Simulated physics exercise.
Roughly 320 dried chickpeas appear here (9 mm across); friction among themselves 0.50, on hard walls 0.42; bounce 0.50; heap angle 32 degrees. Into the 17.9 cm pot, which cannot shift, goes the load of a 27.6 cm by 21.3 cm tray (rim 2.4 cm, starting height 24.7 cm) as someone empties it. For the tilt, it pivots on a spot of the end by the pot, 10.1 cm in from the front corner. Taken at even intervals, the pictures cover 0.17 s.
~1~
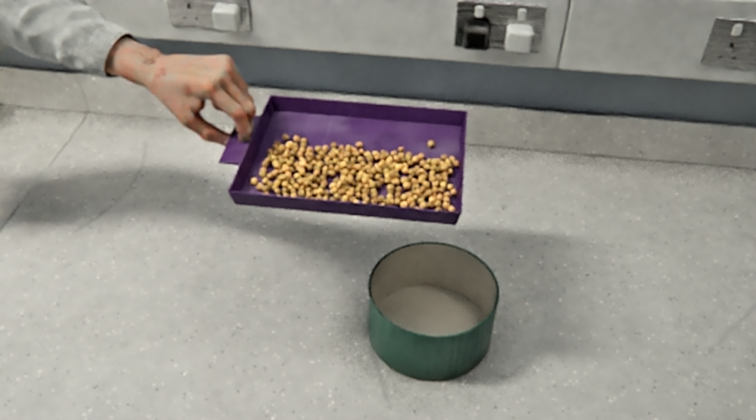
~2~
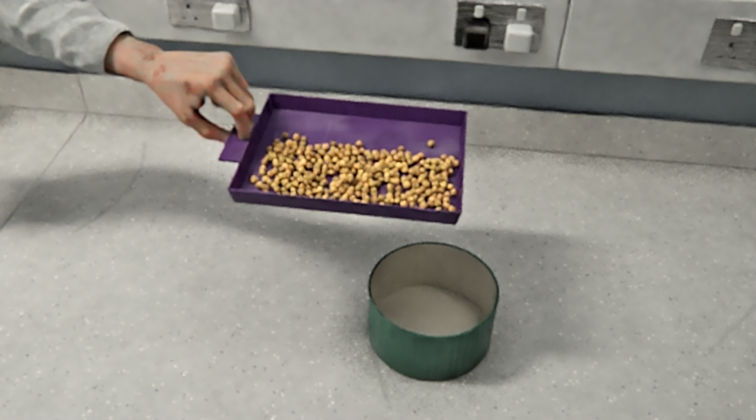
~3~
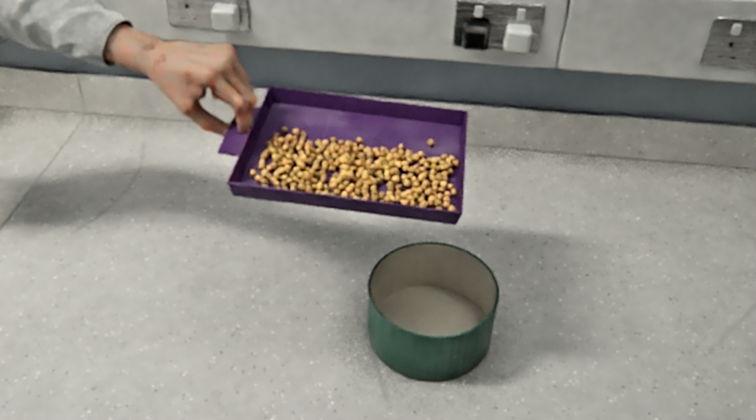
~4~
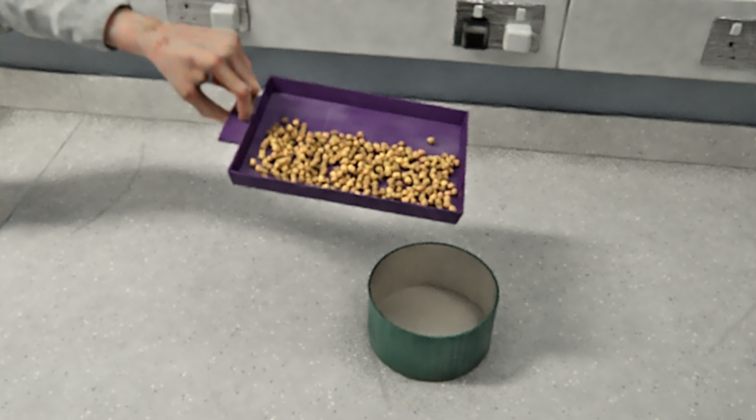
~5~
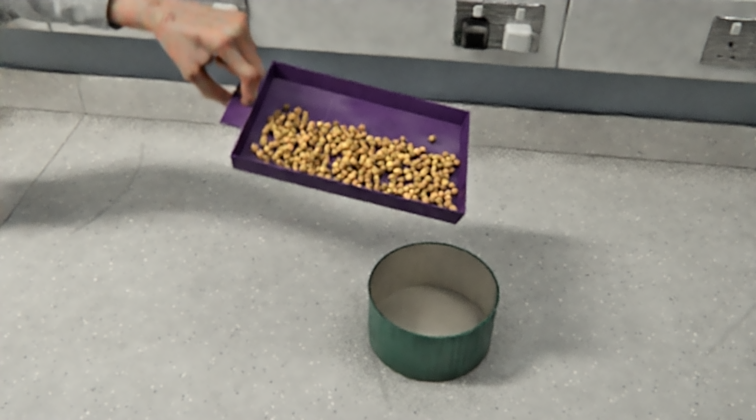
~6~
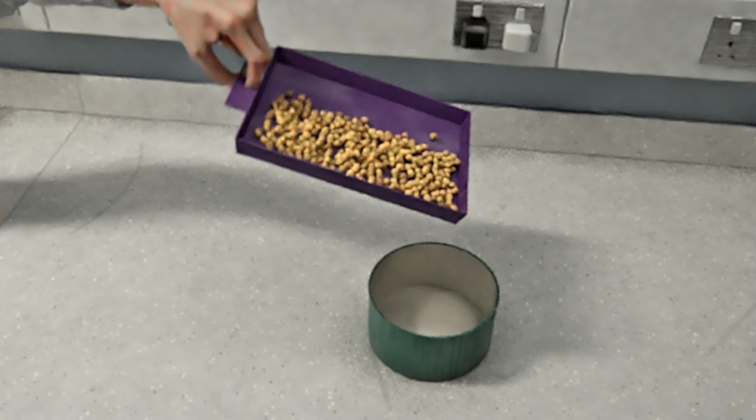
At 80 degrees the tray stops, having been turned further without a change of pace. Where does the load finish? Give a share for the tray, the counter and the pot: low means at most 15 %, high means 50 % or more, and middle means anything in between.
Shares: Tray middle, counter high, pot low.
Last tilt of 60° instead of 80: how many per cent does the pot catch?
It would be near 5 per cent.
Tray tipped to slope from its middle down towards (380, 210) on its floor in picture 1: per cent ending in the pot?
Around 5 percent of them.
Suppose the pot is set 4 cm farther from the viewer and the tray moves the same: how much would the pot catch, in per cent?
Around 5 per cent.
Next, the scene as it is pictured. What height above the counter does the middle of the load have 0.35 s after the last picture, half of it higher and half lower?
Median height: Approx. 32 cm.
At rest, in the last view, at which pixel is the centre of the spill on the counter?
The middle of the spill sits at roughly (550, 297).
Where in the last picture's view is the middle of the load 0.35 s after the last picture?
Estimated load position: Around (451, 141).
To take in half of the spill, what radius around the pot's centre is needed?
Some 22 cm, give or take.
Then, 0.21 s after the last picture, tilt 50 degrees; the tray holds 100 %, the pot 0 %.
Then, 0.35 s after the last picture, tilt 71 degrees; the tray holds 100 %, the pot 0 %.
Then, 0.62 s after the last picture, tilt 80 degrees; the tray holds 40 %, the pot 0 %.
In the end, tray 30 %, counter 65 %, pot 5 %.
